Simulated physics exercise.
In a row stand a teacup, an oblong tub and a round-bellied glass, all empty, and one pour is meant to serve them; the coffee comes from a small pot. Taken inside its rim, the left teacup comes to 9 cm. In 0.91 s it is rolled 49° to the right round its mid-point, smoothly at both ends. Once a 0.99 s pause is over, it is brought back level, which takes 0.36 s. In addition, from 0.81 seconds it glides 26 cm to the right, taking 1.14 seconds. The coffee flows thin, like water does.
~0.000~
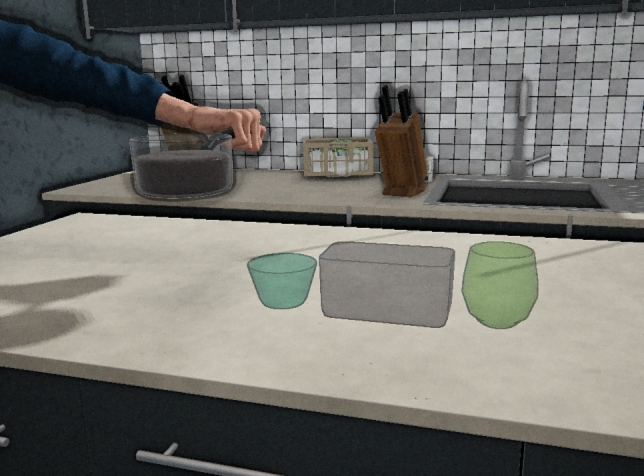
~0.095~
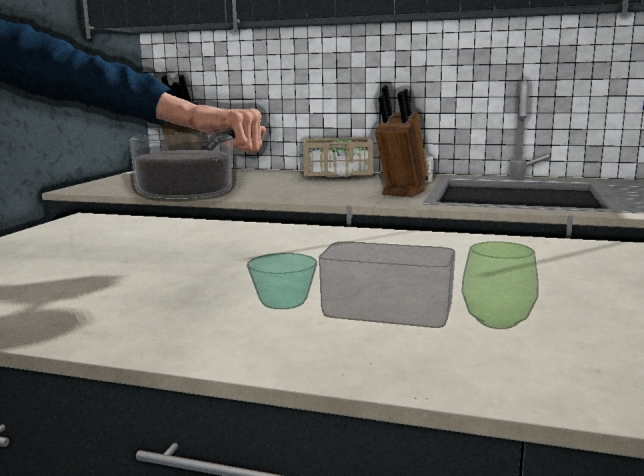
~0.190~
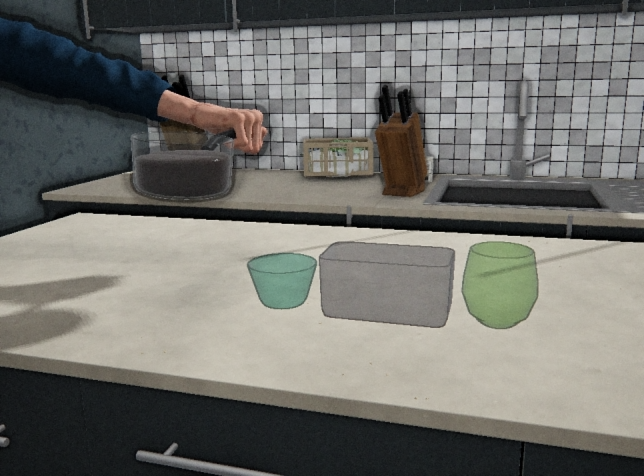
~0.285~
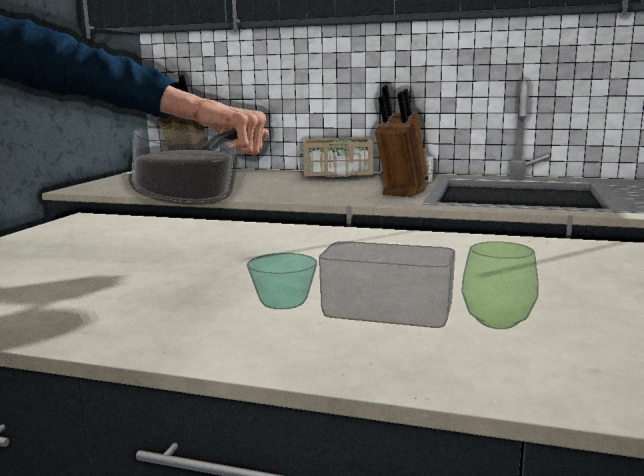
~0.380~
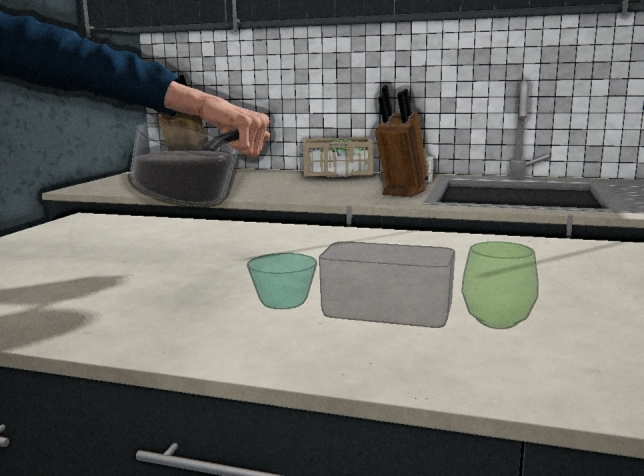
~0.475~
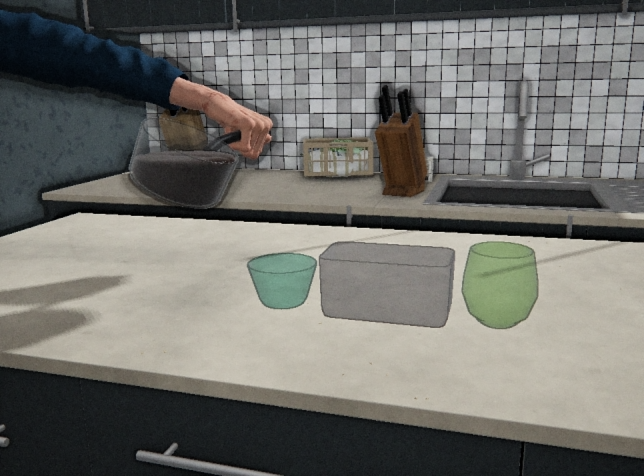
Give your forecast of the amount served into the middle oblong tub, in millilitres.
The middle oblong tub gets about 130 millilitres.
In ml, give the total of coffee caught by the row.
310 ml or so, all told.
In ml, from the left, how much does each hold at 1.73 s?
From the left: Around 180 ml, then around 90 ml, then around 0 ml.
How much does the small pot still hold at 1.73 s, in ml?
Remaining volume: Approx. 260 ml.
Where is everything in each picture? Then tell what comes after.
In the first picture, tilt 0°; pouring edge (226, 140); surface from (153, 155) to (220, 157); the left teacup's rim runs from (251, 262) to (315, 267); the middle oblong tub's rim runs from (327, 251) to (452, 259); the right round-bellied glass's rim runs from (471, 250) to (533, 253).
In the second picture, tilt 1°; pouring edge (227, 141); surface from (152, 154) to (221, 156).
In the third picture, tilt 5°; pouring edge (228, 144); surface from (153, 155) to (222, 157).
In the fourth picture, tilt 11°; pouring edge (230, 150); surface from (153, 154) to (222, 158).
In the fifth picture, tilt 18°; pouring edge (232, 157); surface from (152, 155) to (224, 158).
In the sixth picture, tilt 26°; pouring edge (232, 164); surface from (149, 155) to (228, 158).
Then, 0.98 s in, the tilt is 49° and from the left they hold 100 ml, 0 ml, 0 ml, the small pot 405 ml, and 10 ml is on the worktop.
Then, 1.35 s in, the tilt is 49° and from the left they hold 185 ml, 10 ml, 0 ml, the small pot 325 ml, and 60 ml is on the worktop.
Then, 1.73 s in, the tilt is 49° and from the left they hold 185 ml, 85 ml, 0 ml, the small pot 255 ml, and 65 ml is on the worktop.
Then, 2.15 s in, the tilt is 10° and from the left they hold 185 ml, 130 ml, 0 ml, the small pot 220 ml, and 80 ml is on the worktop.
Finally, from the left they hold 185 ml, 130 ml, 0 ml, the small pot 220 ml, and 80 ml is on the worktop.
